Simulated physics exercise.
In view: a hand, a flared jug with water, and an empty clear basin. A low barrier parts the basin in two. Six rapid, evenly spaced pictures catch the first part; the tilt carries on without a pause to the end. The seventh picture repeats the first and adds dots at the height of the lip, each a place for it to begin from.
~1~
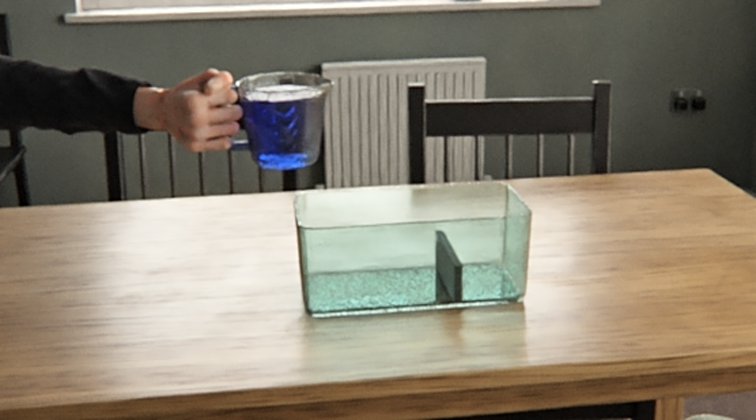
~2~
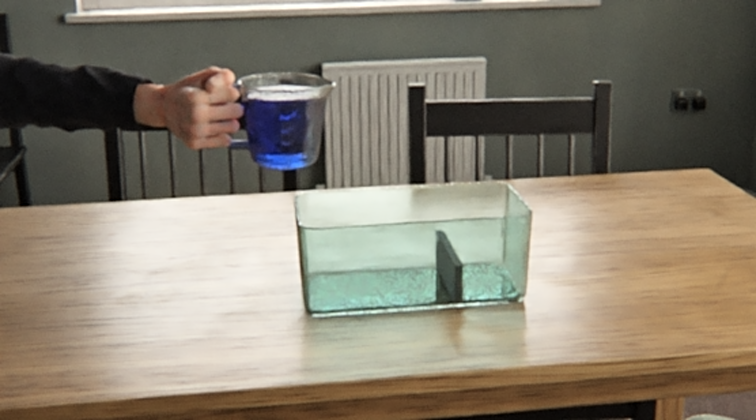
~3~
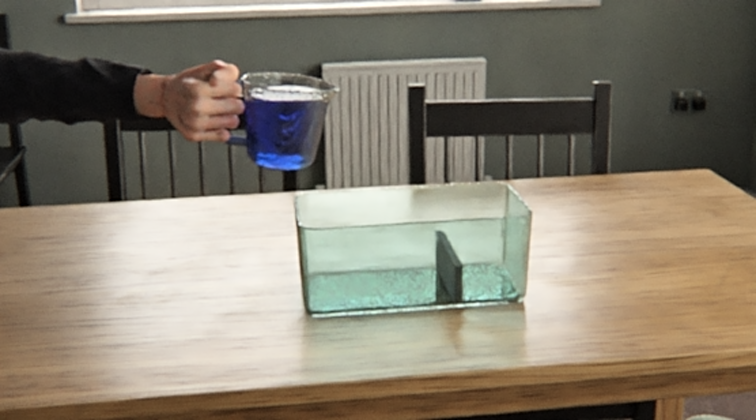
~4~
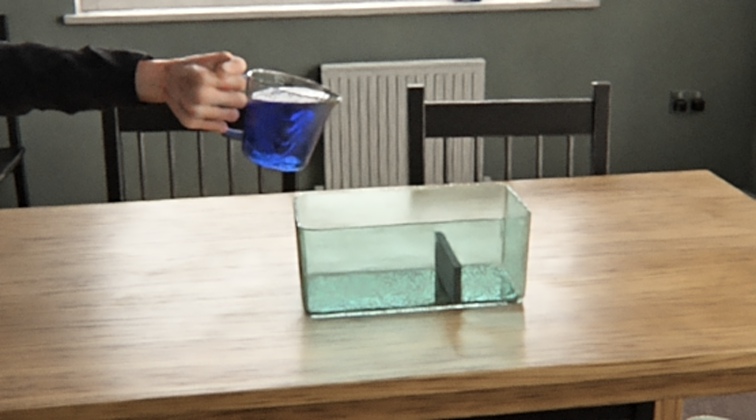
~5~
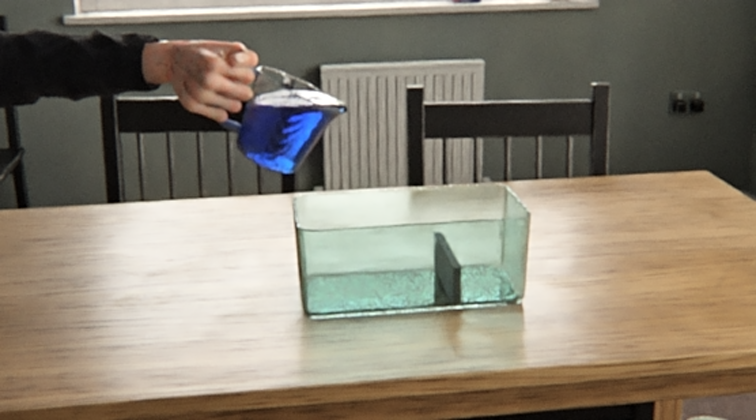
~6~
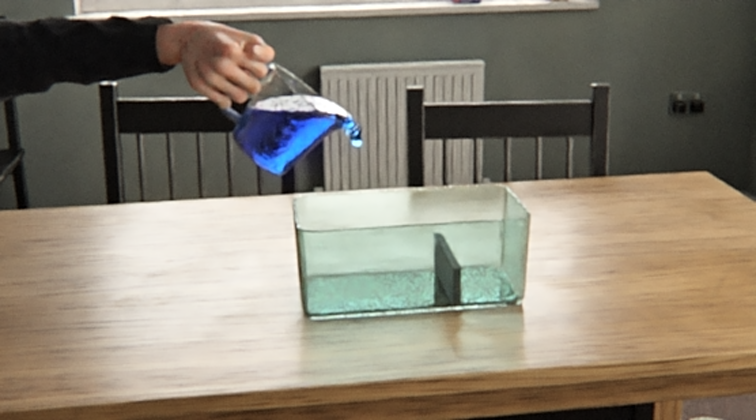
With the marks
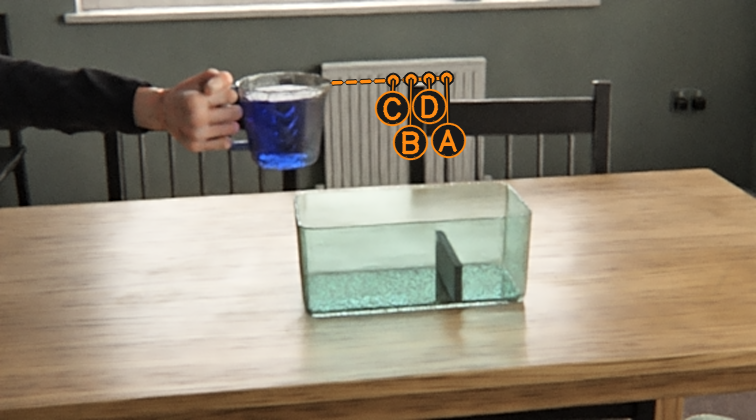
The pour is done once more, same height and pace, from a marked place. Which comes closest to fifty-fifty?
Best: B.
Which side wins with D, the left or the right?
More ends on the right.
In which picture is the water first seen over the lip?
Picture 5.
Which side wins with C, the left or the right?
More ends on the left.
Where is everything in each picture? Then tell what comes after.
The first frame shows upright, lip at (332, 82); basin from (304, 314) to (525, 298); top of the wall at (448, 246); nothing has left yet.
The second frame shows upright, lip at (334, 84); nothing has left yet.
The third frame shows tipped about 7°, lip at (337, 89); nothing has left yet.
The fourth frame shows tipped about 16°, lip at (341, 98); nothing has left yet.
The fifth frame shows tipped about 28°, lip at (343, 111); water is over the lip, down to (343, 111).
The sixth frame shows tipped about 41°, lip at (344, 126); water is over the lip, down to (356, 142).
In orange, A at (446, 78); B at (411, 79); C at (393, 80); D at (428, 78).
With A, about 22 % ends left of the wall and 76 % right of it.
With B, about 46 % ends left of the wall and 53 % right of it.
With C, about 75 % ends left of the wall and 24 % right of it.
With D, about 29 % ends left of the wall and 69 % right of it.
